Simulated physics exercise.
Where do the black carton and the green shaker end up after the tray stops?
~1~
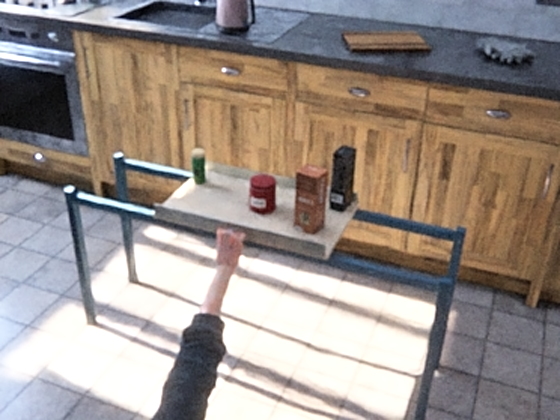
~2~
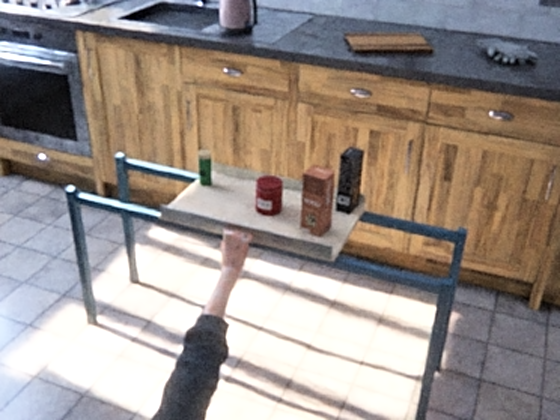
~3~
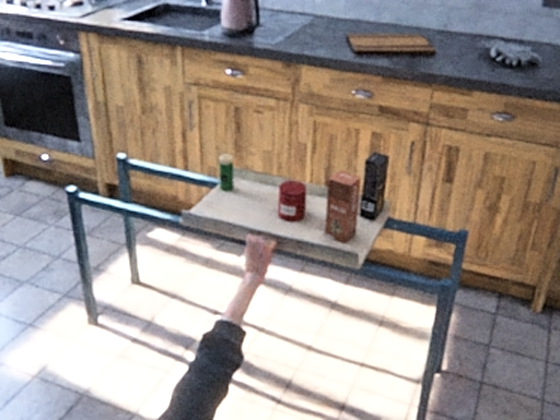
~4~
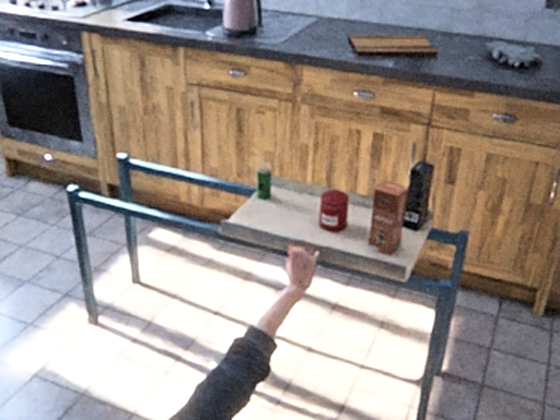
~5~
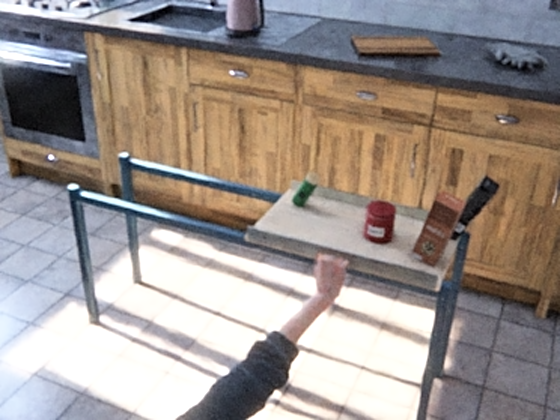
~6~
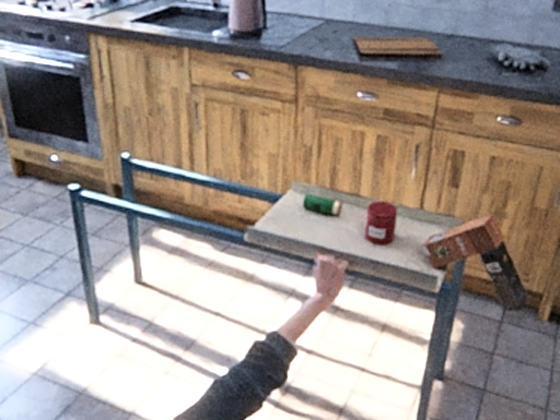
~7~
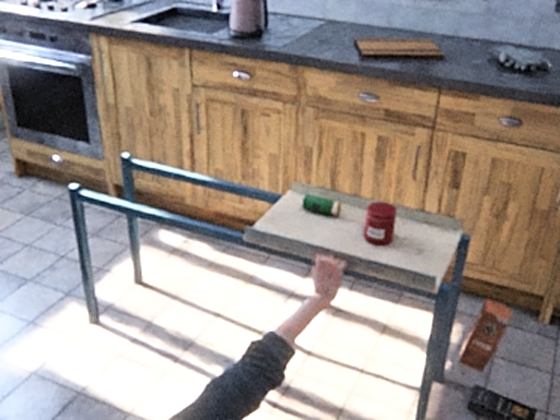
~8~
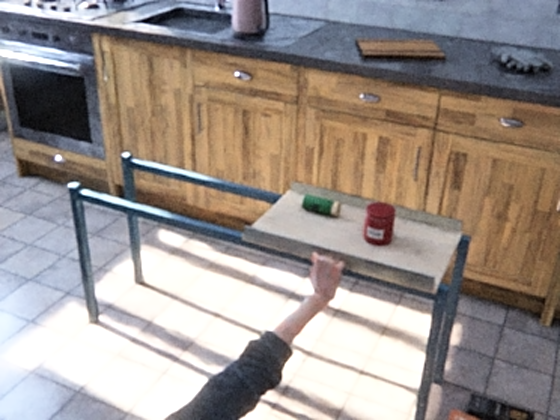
The black carton falls off the right end of the tray and ends up on the floor, while the green shaker tips over but stays on the tray, lying on its side.
